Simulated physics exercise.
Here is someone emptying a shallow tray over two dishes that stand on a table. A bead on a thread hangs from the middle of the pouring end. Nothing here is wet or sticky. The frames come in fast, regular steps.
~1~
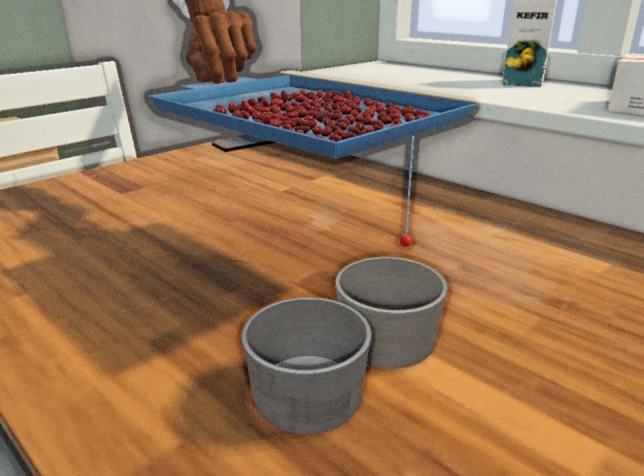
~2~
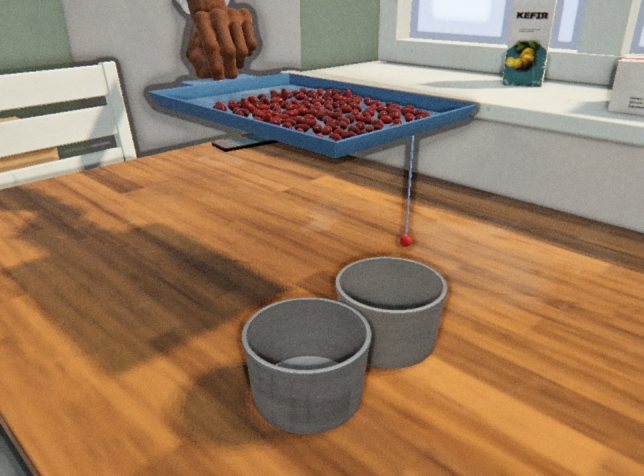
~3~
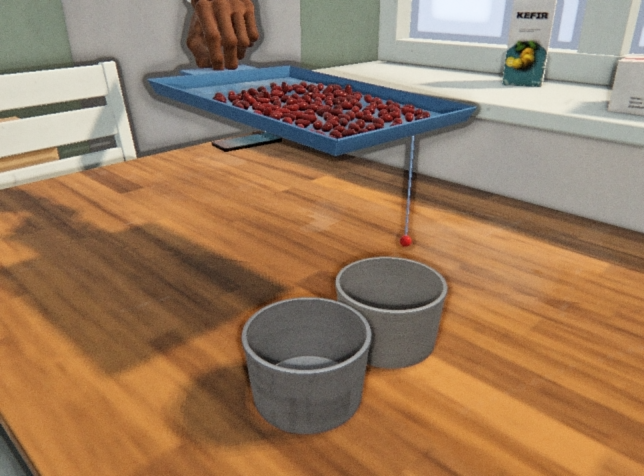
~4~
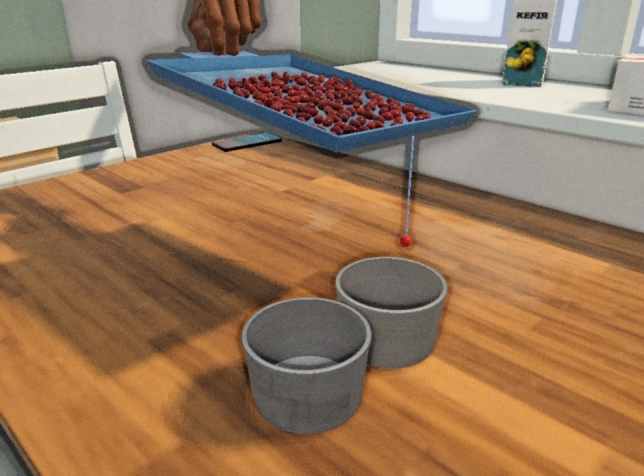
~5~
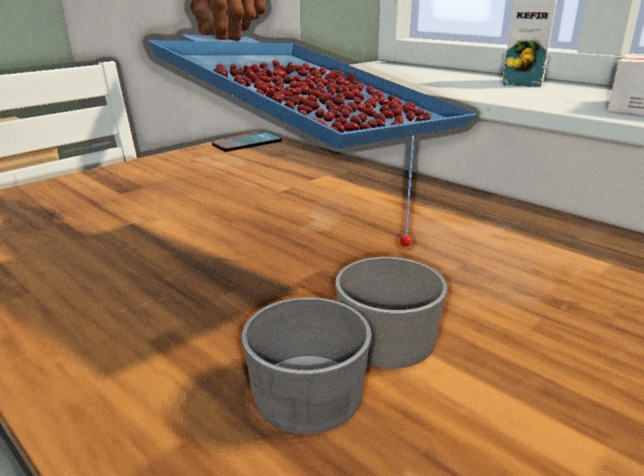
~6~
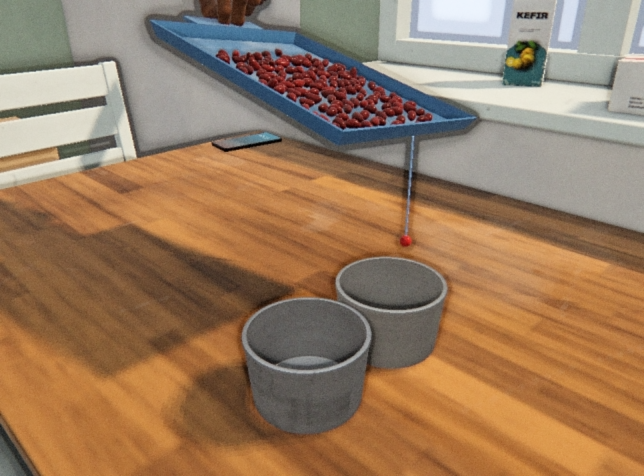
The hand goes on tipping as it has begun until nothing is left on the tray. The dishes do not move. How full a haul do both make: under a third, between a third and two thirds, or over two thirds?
Together they catch under a third.
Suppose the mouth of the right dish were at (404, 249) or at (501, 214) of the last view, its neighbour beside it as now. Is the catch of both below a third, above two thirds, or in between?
One: Less than a third. Two: Above two thirds.
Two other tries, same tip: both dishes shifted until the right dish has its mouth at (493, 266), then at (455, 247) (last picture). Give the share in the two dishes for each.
Roughly 20 per cent, and 60 per cent.
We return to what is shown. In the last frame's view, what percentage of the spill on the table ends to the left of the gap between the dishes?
Roughly 0 in a hundred.
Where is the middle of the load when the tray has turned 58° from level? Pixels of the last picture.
Around (428, 106).
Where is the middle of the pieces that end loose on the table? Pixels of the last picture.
Roughly at (476, 288).
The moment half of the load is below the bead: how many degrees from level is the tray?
Near 85 degrees.
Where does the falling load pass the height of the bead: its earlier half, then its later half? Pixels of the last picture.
At about (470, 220), then at (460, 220).
Soon after the last picture, tray tipped steeply; most on the tray; a stray few outside both; a small part in the air.
A little later, tray tipped right over; a stray few on the tray; a stray few in the right dish; most outside both; a small part in the air.
Later still, tray tipped past a quarter turn; a stray few in the right dish; nearly all outside both.
At rest, tray tipped past a quarter turn; none in the left dish; a stray few in the right dish; nearly all outside both.
